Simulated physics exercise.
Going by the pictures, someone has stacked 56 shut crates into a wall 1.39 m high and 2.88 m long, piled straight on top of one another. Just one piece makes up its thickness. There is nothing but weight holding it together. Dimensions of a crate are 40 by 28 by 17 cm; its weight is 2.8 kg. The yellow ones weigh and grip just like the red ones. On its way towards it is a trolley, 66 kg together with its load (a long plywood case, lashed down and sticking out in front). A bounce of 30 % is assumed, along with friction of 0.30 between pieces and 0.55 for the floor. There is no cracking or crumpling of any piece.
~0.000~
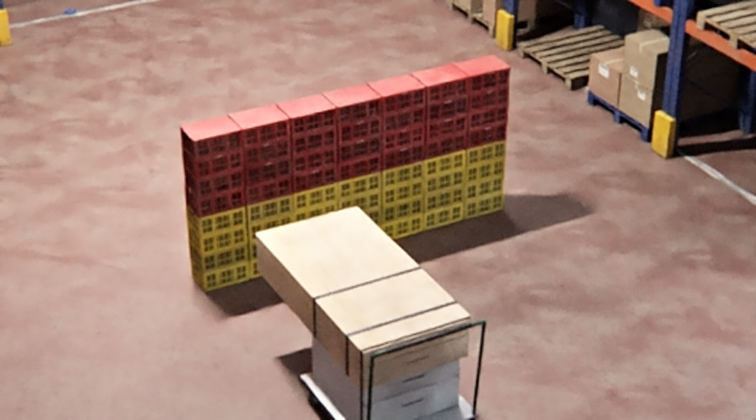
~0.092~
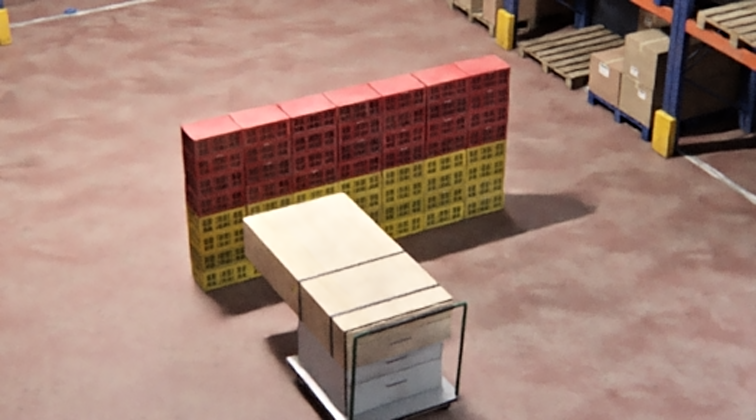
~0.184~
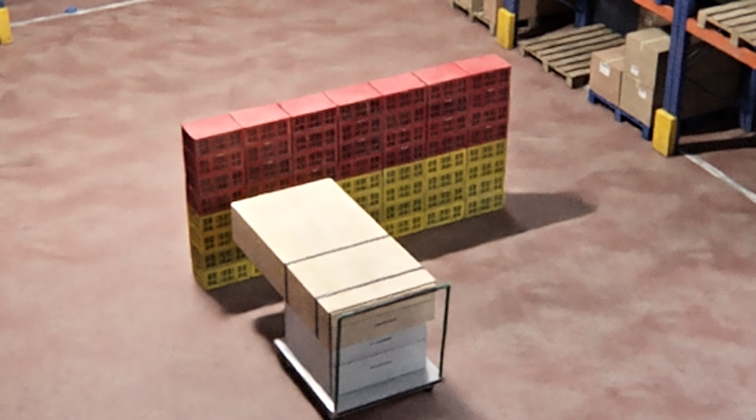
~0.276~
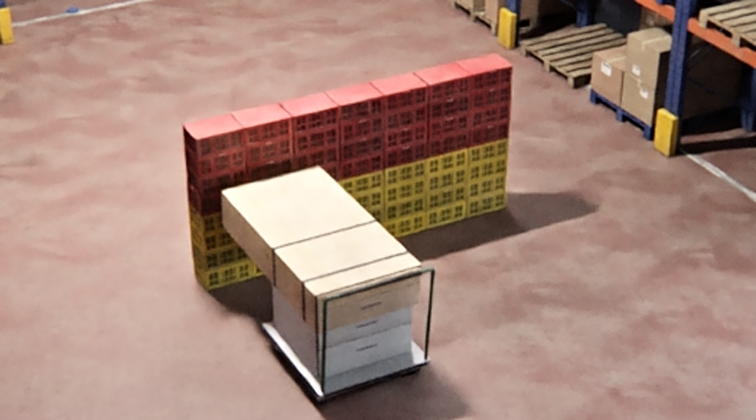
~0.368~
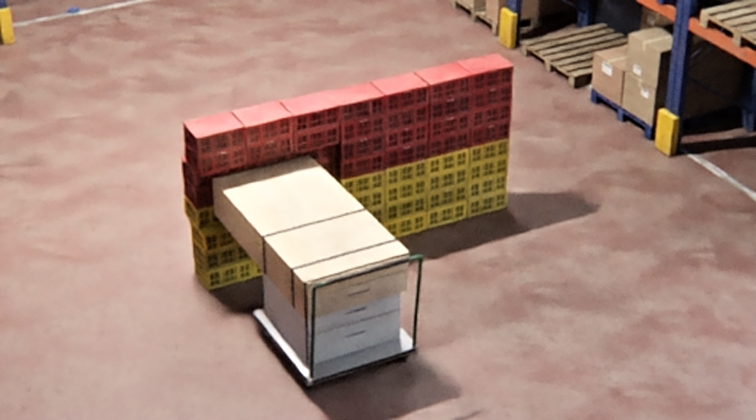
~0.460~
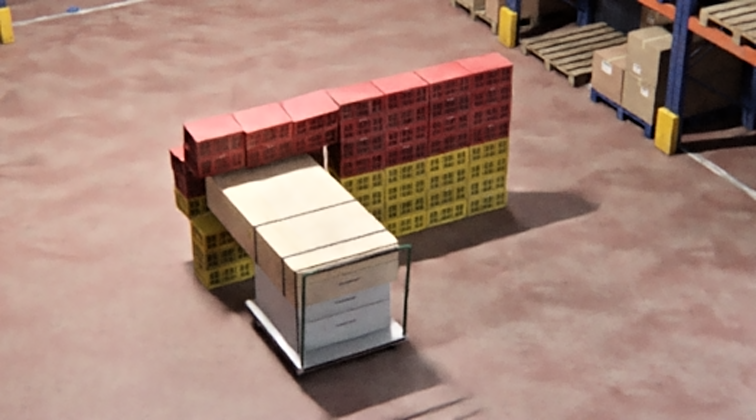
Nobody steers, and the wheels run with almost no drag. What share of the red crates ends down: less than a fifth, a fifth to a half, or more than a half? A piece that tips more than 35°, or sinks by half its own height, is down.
The share is a fifth to a half.
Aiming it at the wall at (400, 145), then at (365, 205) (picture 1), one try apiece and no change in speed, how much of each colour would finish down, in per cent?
Down by colour - yellow: 0%, then 30%; red: 40%, then 40%.
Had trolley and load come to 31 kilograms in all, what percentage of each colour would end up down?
Yellow 10, red 40 per cent.
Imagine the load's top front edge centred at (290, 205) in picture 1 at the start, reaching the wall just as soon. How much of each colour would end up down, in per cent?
Yellow 20%, red 40%.
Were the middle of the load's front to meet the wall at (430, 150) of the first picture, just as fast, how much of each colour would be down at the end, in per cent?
For yellow it's 10 per cent, for red 40 per cent.
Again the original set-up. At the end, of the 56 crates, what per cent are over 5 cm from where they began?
Fraction: 45 %.
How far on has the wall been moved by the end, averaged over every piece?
On average the pieces end up around 35 cm further on.
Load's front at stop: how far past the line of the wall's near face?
110 cm beyond.
Around 0.74 s, load 65 cm past the wall's line, still rolling; 10 of the 28 red crates down (13 of 56 in all colours); top red crate tipped 32°, 19 cm lower; top yellow crate tipped 51°, 44 cm lower.
Around 1.26 s, load 1.07 m past the wall's line, still rolling; 10 of the 28 red crates down (13 of 56 in all colours); top red crate on its side; top yellow crate on its side.
Finally (3.9 s), load 1.11 m past the wall's line, stopped; 10 of the 28 red crates down (13 of 56 in all colours); top red crate on its side; top yellow crate on its side. That is 36 per cent. Seen by the last camera, middles, top red crate near (374, 169), top yellow crate near (184, 217).
